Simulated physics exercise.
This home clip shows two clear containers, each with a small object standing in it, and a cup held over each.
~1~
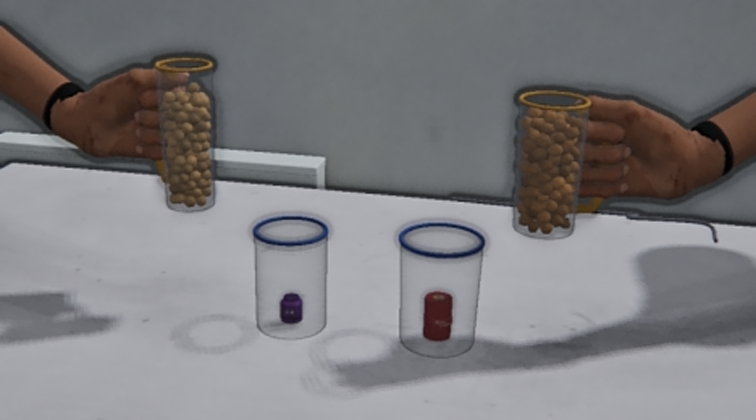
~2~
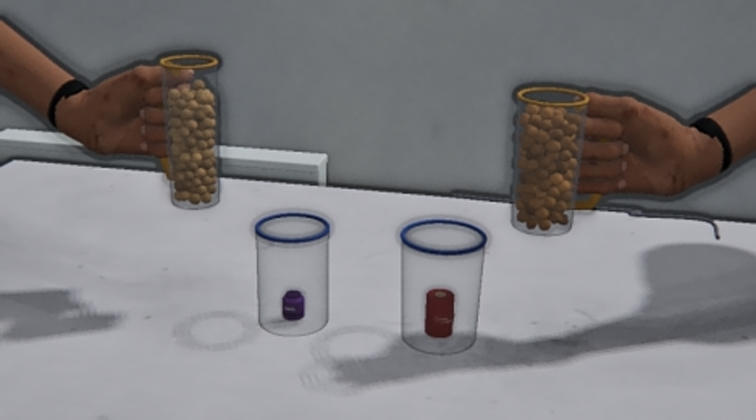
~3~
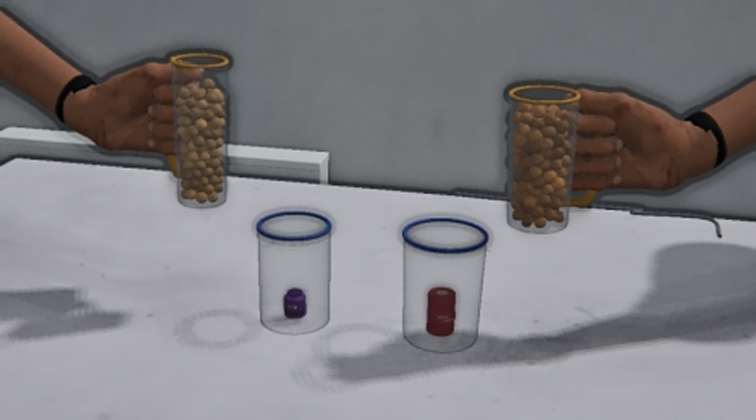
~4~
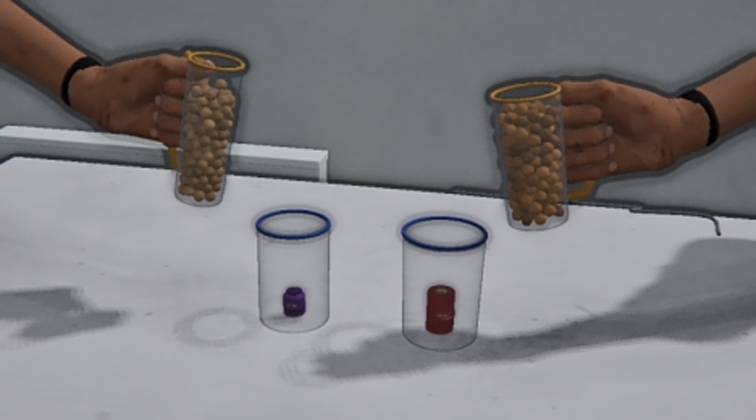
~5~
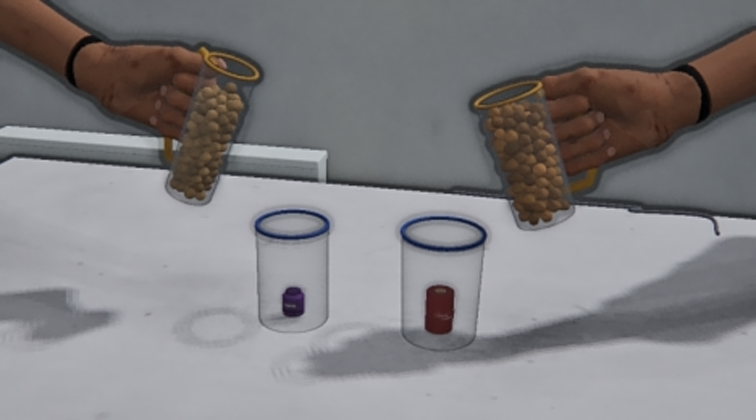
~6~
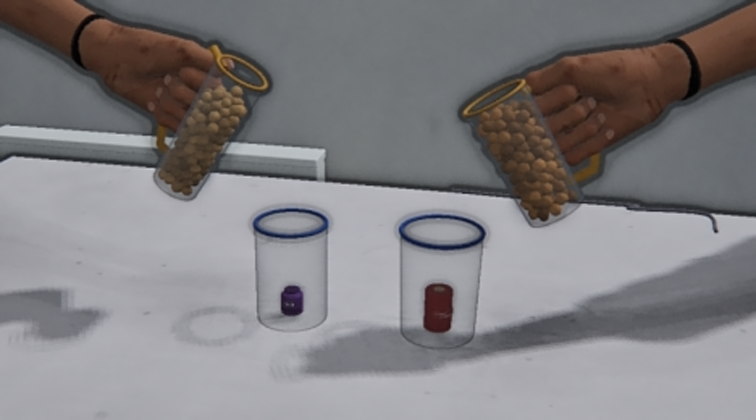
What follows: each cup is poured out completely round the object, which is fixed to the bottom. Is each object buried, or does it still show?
Left: Submerged. Right: Submerged.
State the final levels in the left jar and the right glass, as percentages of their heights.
Left 55 %, right 70 %.
Then, 0.54 s after the last picture, left jar empty, all of its cupful still in the cup; right glass empty, all of its cupful still in the cup.
Then, 1.02 s after the last picture, left jar nearly empty, about two thirds of its cupful still in the cup; right glass nearly empty, most of its cupful still in the cup.
Then, 1.42 s after the last picture, left jar half full, none of its cupful still in the cup; right glass half full, none of its cupful still in the cup.
At rest, left jar half full (surface near (292, 262)), nothing beside it; right glass two thirds full (surface near (441, 261)), two pieces on the table; the left thing is covered; the right thing is covered.
